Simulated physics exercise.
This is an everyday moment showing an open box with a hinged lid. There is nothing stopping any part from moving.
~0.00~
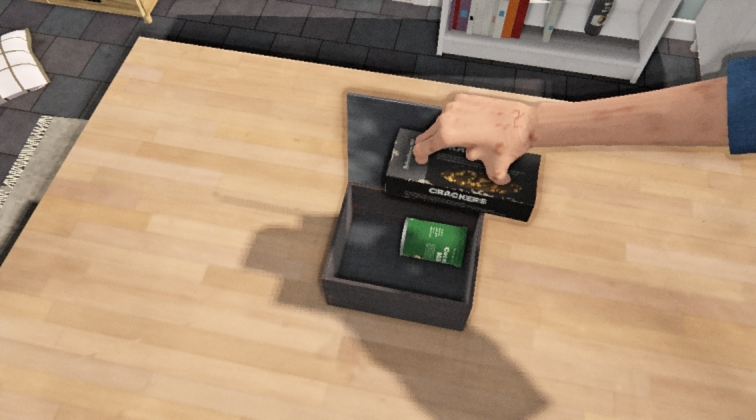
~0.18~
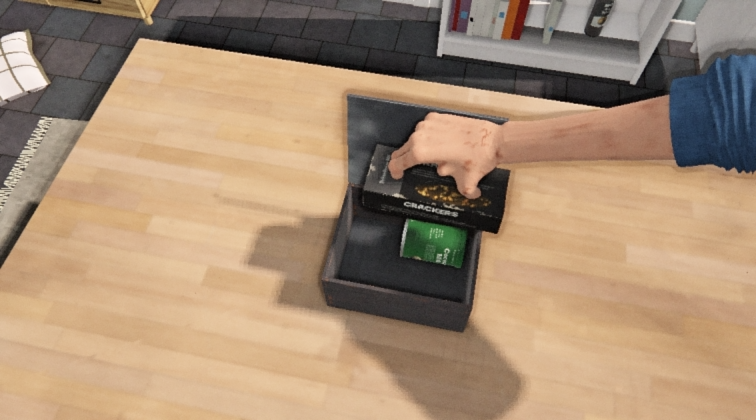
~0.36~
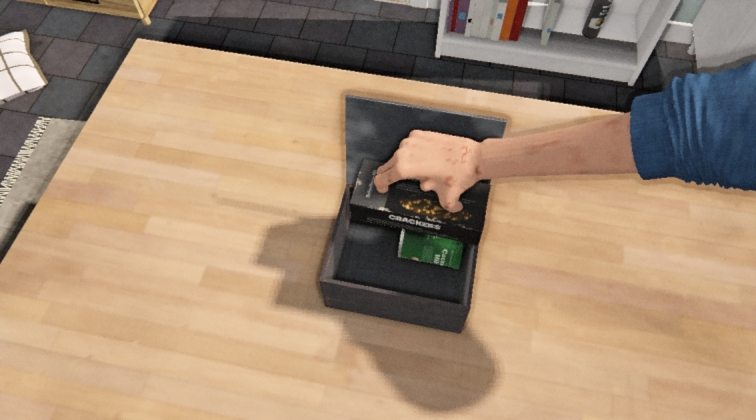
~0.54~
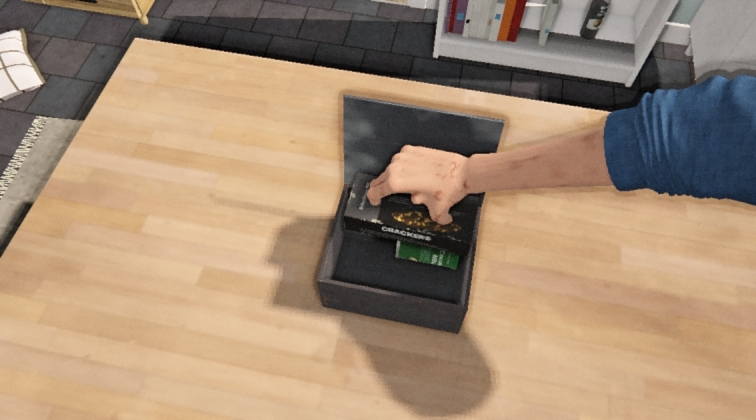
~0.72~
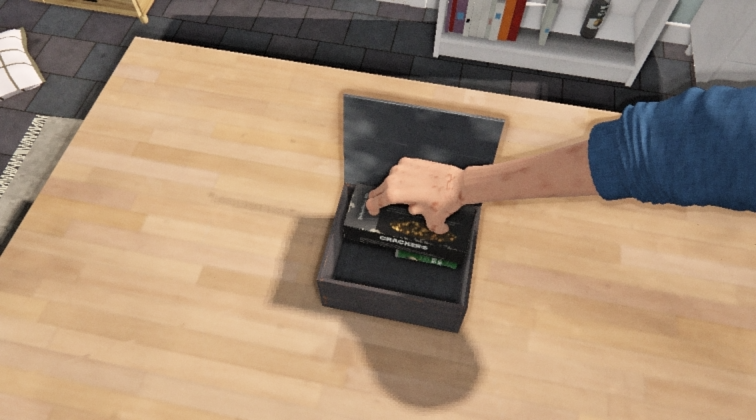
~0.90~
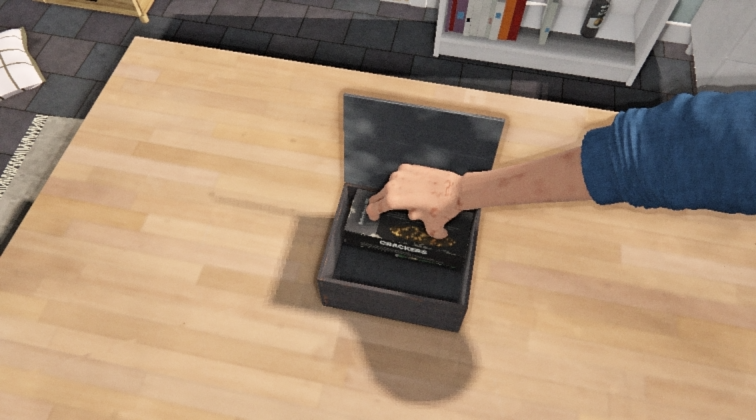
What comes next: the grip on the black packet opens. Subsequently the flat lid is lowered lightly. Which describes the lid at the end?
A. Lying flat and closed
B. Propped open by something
A.
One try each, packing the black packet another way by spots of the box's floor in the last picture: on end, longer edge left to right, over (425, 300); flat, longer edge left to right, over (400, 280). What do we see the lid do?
On the first try the lid stays partly open, and on the second it goes all the way down.
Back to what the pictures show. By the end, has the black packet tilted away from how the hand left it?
The black packet ends up leaning.
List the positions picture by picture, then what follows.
In the first frame, on its way; black packet (462, 174); green tin (433, 242).
In the second frame, on its way; black packet (436, 188); green tin (433, 243).
In the third frame, on its way; black packet (420, 201); green tin (431, 244).
In the fourth frame, on its way; black packet (411, 214).
In the fifth frame, on its way; black packet (409, 223).
In the sixth frame, in place under the hand; black packet (409, 228).
By 1.60 s, black packet on its side near (399, 275).
By 2.50 s, lid 60° above the rim; black packet on its side near (399, 274).
By 3.10 s, lid 16° above the rim; black packet on its side near (399, 274).
When it is over (4.0 s), lid shut; lying over in the box, black packet; green tin as before. End places, in pixels of the last picture, black packet near (399, 274).
